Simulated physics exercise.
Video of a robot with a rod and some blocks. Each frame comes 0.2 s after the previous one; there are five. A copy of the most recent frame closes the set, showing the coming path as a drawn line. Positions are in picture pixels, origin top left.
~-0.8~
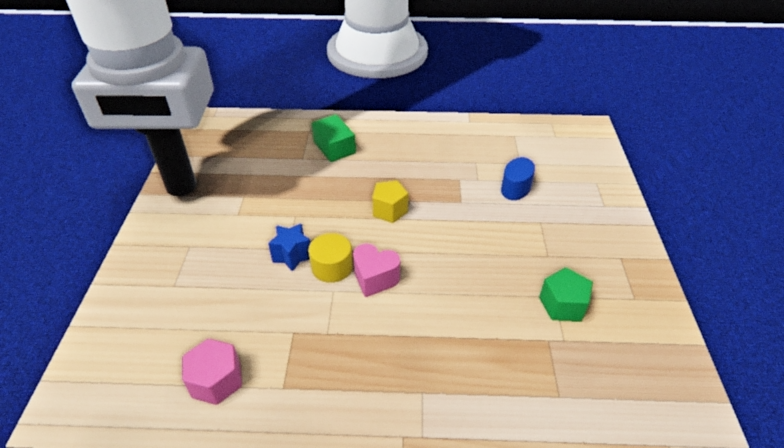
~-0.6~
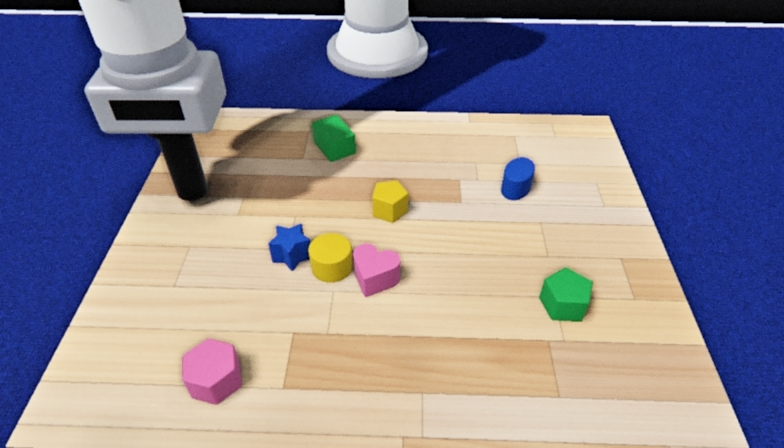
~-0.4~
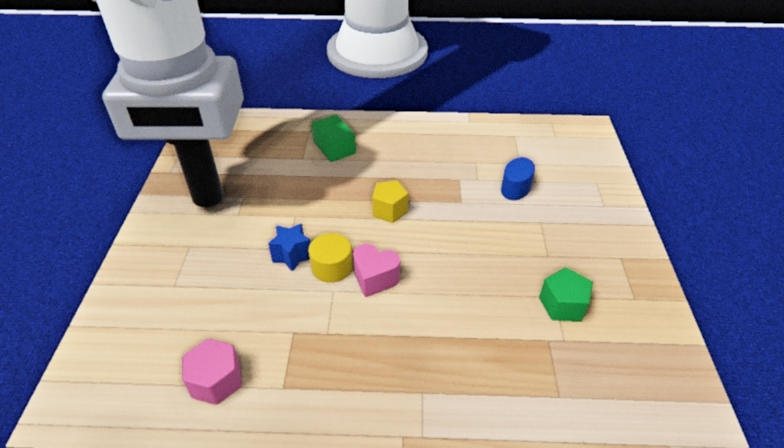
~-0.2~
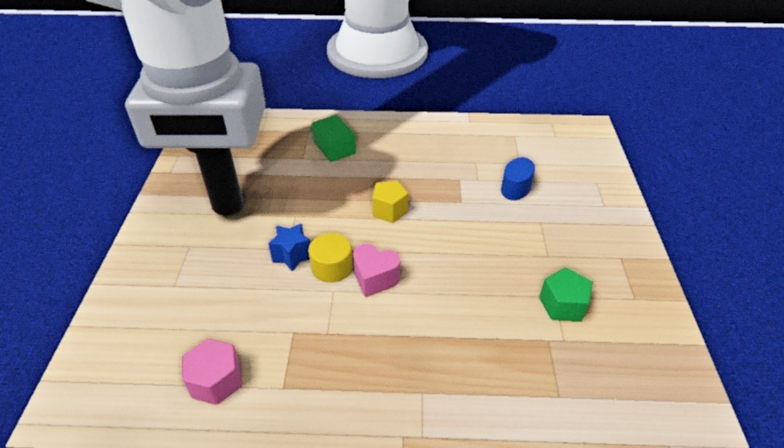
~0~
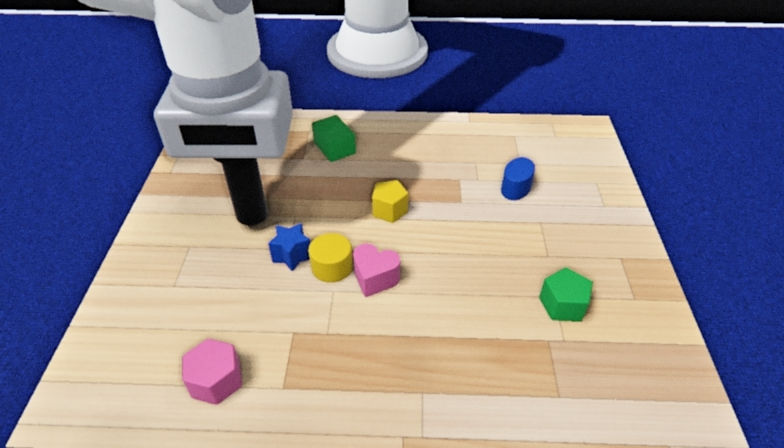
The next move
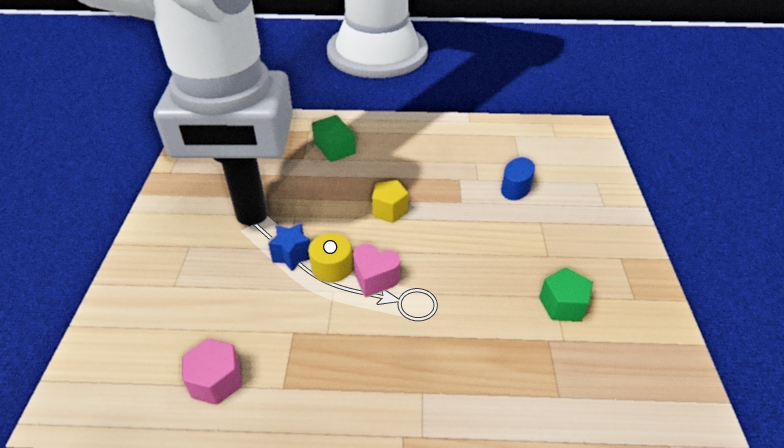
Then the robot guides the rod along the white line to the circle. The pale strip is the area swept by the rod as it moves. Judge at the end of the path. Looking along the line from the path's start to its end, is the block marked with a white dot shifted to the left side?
I expect so.
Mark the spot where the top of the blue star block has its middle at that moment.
That would be at about pixel (333, 296).
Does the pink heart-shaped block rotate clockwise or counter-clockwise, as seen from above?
From the top, the block rotates counterclockwise.
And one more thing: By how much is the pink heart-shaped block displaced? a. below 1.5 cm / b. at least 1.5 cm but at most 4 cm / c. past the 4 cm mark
c: Past the 4 cm mark.
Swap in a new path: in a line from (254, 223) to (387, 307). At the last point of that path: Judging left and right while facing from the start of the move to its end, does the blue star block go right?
I'd say yes.
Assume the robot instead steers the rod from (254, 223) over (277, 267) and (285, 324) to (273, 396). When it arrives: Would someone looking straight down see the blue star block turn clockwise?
No, it doesn't check out.
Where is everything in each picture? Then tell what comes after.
The first picture shows rod's lower end (182, 187); blue star block (289, 236); yellow round block (330, 247); pink heart-shaped block (375, 259).
The second picture shows rod (193, 191); blocks still.
The third picture shows rod (208, 197); blocks still.
The fourth picture shows rod (228, 205); blocks still.
The fifth picture shows rod (252, 215); blue star block (289, 236); yellow round block (330, 247); pink heart-shaped block (375, 259).
Drawn move, from (254, 223) over (293, 258) and (347, 289) to (418, 304); the dot is on the yellow round block.
What follows on the original path. One third of the way, rod (292, 250); blue star block (309, 263), turned 20° clockwise; yellow round block (348, 257); pink heart-shaped block (388, 261), turned 20° clockwise.
Two thirds of the way, rod (348, 281); blue star block (332, 295), turned 100° clockwise; yellow round block (388, 272); pink heart-shaped block (425, 260).
At the end, rod (418, 296); blue star block (333, 296), turned 110° clockwise; yellow round block (459, 279); pink heart-shaped block (472, 251), turned 50° anticlockwise.
